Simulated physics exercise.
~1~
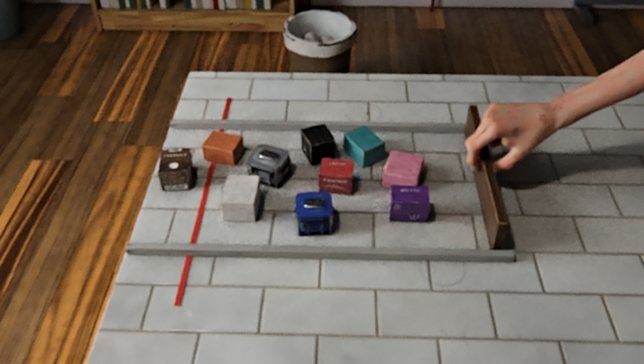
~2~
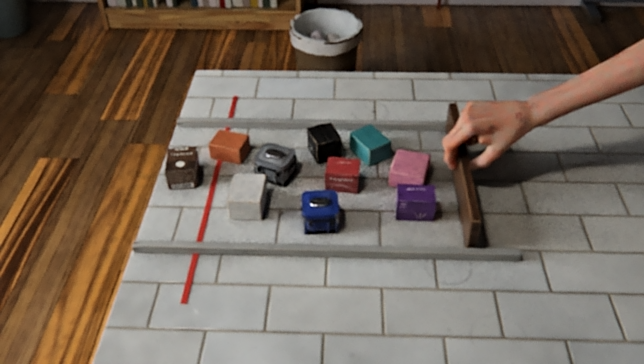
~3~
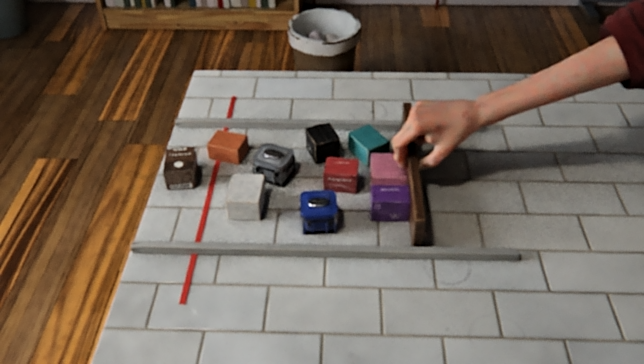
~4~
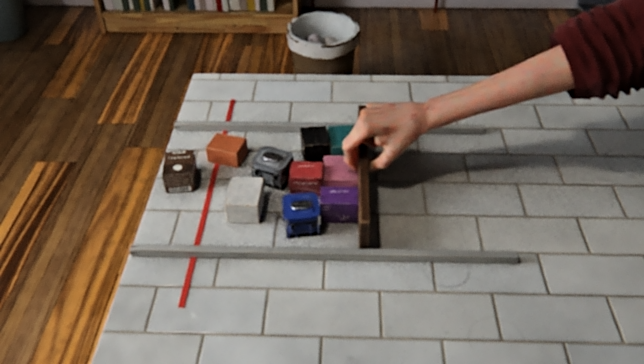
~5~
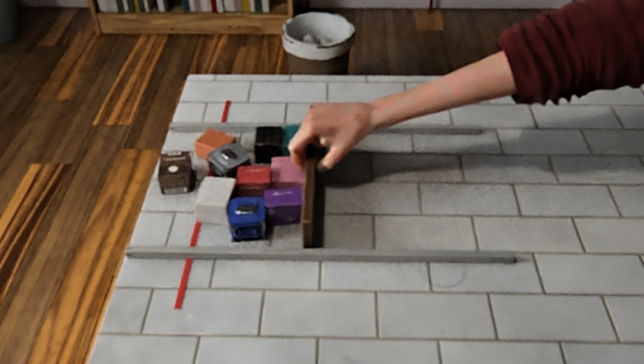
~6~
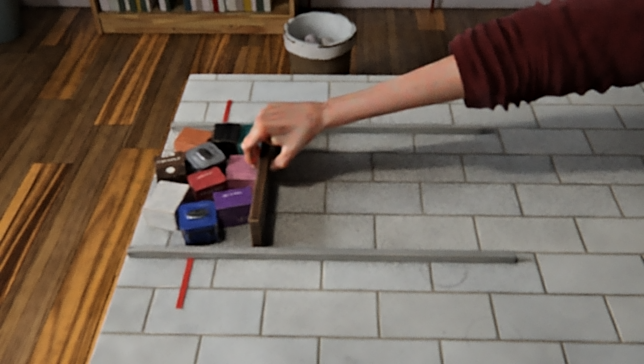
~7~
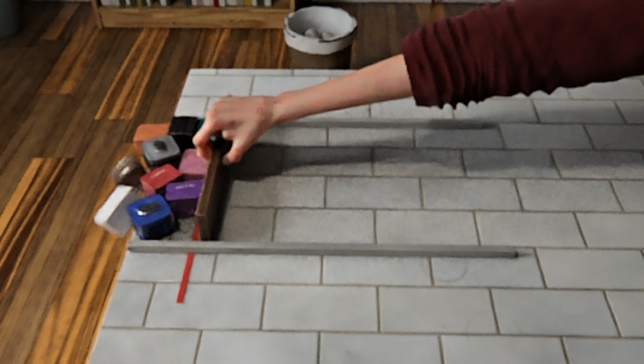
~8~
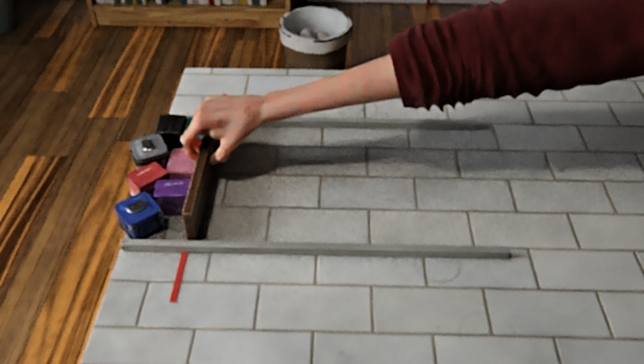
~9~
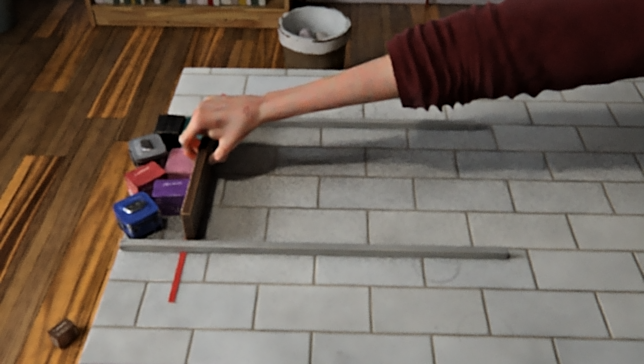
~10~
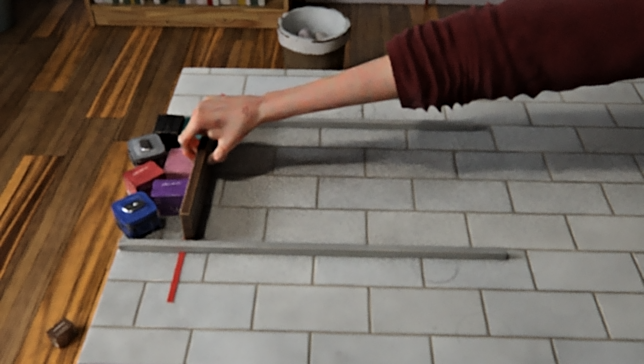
On a grey tiled tabletop, a hand pushing a board left, sweeping small coloured boxes past red tape, some falling off the edge.
